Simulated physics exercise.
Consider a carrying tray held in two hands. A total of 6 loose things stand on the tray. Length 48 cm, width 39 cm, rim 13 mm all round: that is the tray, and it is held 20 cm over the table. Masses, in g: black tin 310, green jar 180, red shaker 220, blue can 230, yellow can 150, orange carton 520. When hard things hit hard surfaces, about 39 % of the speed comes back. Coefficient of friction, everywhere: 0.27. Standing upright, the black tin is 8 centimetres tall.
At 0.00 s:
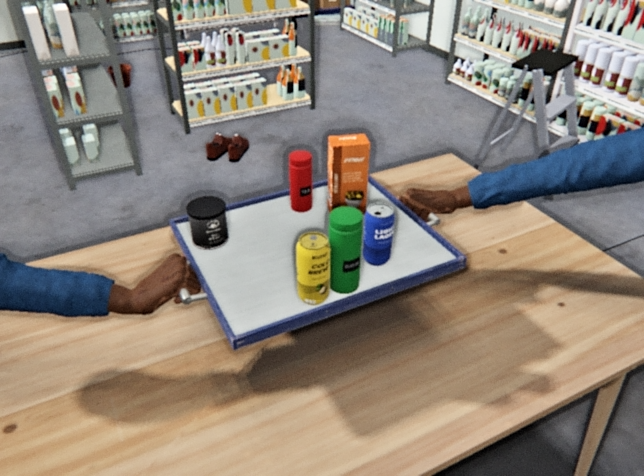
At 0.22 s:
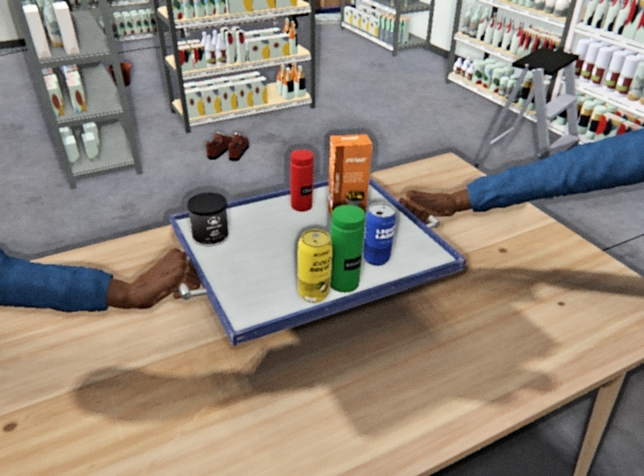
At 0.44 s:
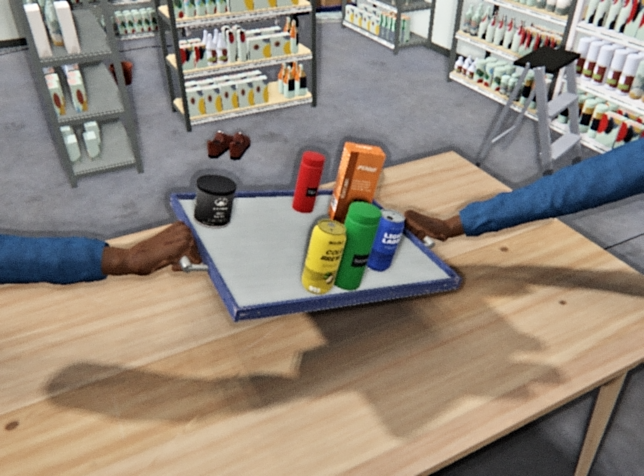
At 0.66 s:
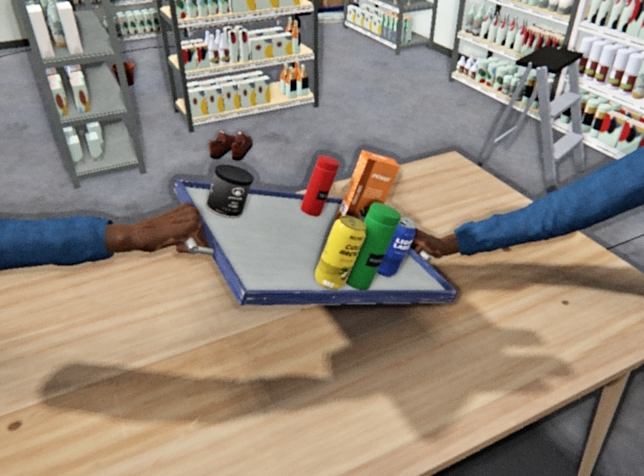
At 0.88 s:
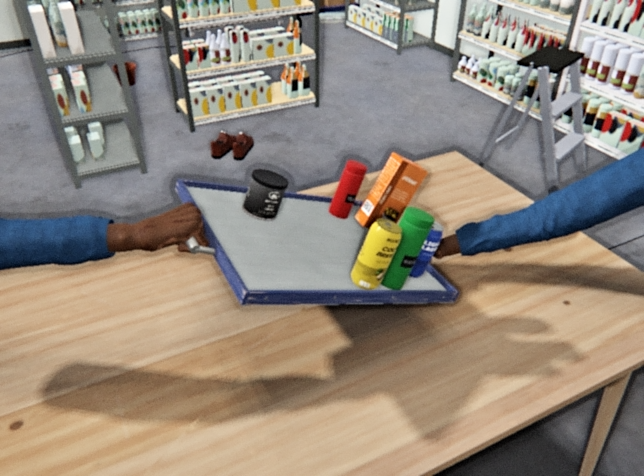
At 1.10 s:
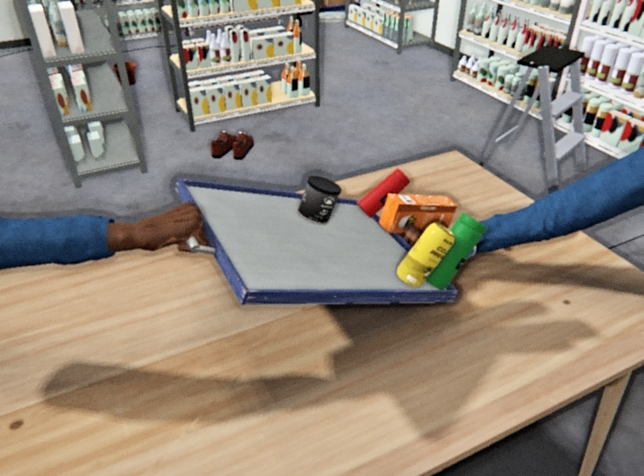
At first, two hands hold a blue-rimmed tray level above a wooden table, with a black tin, red shaker, orange carton and three other containers standing on it. The hands tilt the tray down to the right, and everything slides rightward, the carton, shaker and green jar leaning over near the right edge.
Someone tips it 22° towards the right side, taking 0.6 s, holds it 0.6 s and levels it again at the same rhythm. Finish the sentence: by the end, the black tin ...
... has tipped.
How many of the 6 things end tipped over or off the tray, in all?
It adds up to 6.
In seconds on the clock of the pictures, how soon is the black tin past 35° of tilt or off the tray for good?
That comes at close to 1.4 seconds.
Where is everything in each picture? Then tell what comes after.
In the first picture, tray level; black tin (208, 223); green jar (345, 251).
In the second picture, tray tilted 2°, right edge down; blue can (379, 235); yellow can (315, 267).
In the third picture, tray tilted 14°, right edge down; orange carton (355, 186); green jar (355, 247).
In the fourth picture, tray tilted 22°, right edge down; orange carton (367, 194) moved 2 cm; red shaker (320, 186) moved 2 cm.
In the fifth picture, tray tilted 22°, right edge down; orange carton (391, 195) 10° off its base; yellow can (376, 255) moved 10 cm.
In the sixth picture, tray tilted 22°, right edge down; black tin (319, 200) moved 24 cm; green jar (453, 252) 16° off its base.
After 1.20 s, tray tilted 22°, right edge down; green jar now off the tray; black tin moved 32 cm near (348, 204); yellow can 58° off its base.
After 1.40 s, tray tilted 21°, right edge down; yellow can now off the tray; black tin 41° off its base near (378, 200).
After 1.60 s, tray tilted 11°, right edge down; black tin now off the tray.
After 1.80 s, tray tilted 1°, right edge down.
In the end (2.4 s), off the tray and tipped over, black tin, green jar, red shaker, blue can, yellow can and orange carton. At the end, from the last picture's camera, black tin near (379, 244).
